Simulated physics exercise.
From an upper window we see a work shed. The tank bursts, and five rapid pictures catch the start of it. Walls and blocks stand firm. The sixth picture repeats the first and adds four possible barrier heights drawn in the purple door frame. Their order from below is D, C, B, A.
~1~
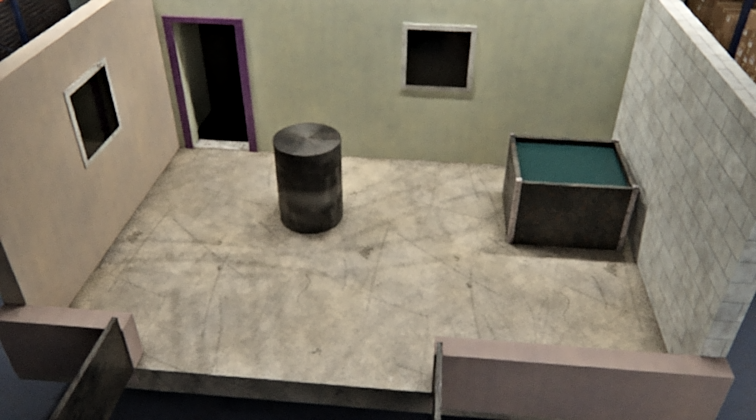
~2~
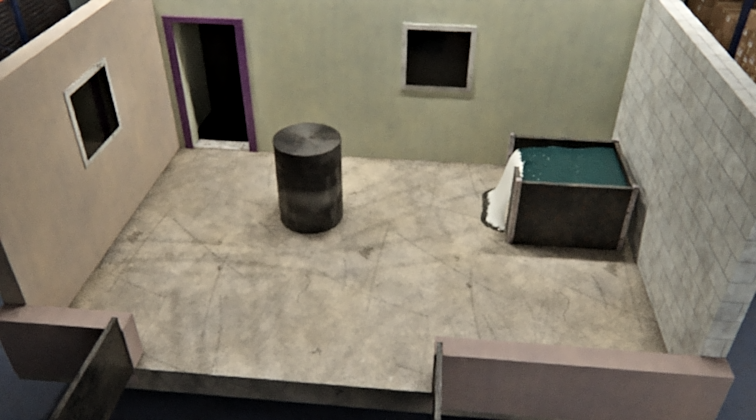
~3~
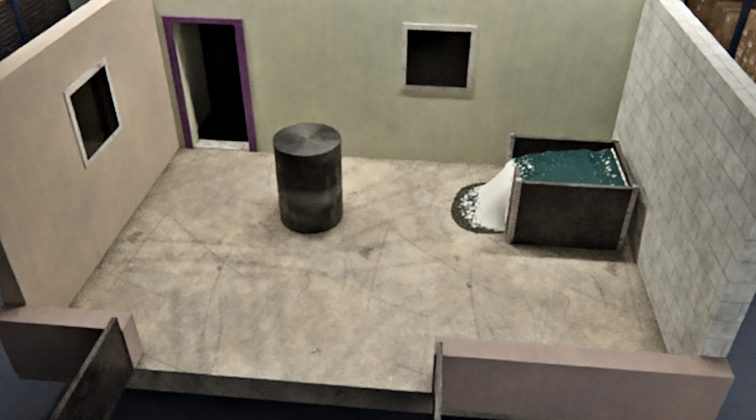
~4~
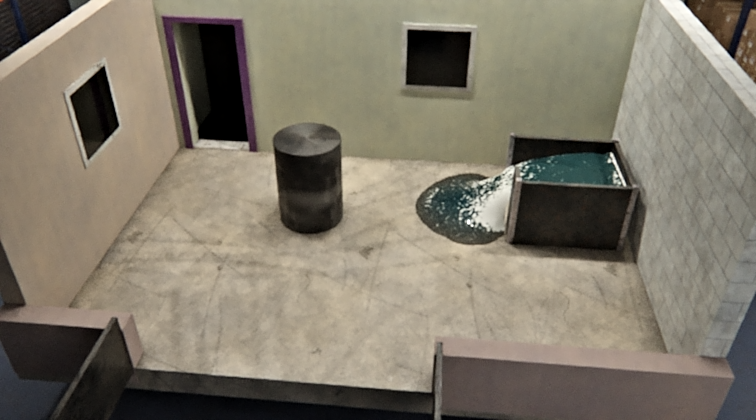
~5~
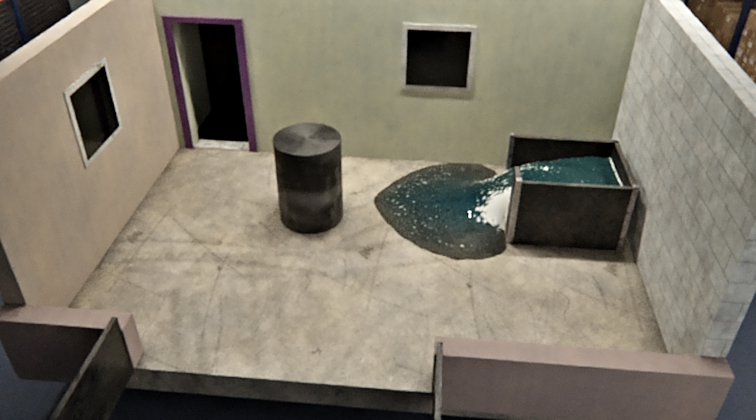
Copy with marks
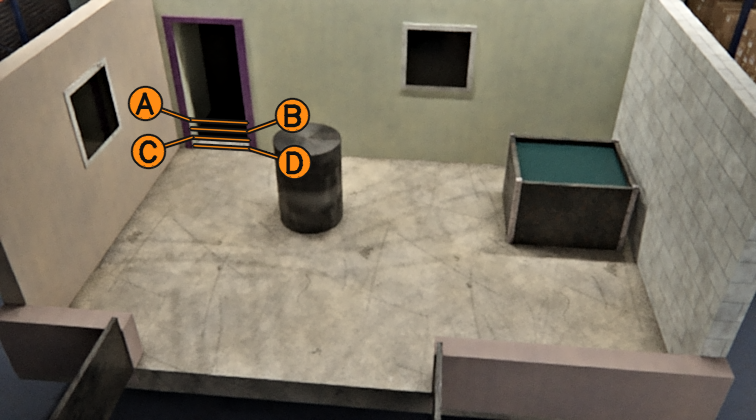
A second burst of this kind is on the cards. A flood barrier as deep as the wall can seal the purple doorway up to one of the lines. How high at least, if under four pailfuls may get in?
I would pick line C.
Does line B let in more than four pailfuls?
No.
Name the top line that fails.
The answer is D.
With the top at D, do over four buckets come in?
Yes, it does.
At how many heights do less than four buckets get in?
Three.
On the marked copy, A at (218, 121); B at (219, 130); C at (220, 138); D at (222, 147); from the bottom up D, C, B, A.
With A, nothing gets over.
With B, a splash gets over, under a bucket.
With C, a bucket or two gets in.
With D, about 11 bucketfuls get in.
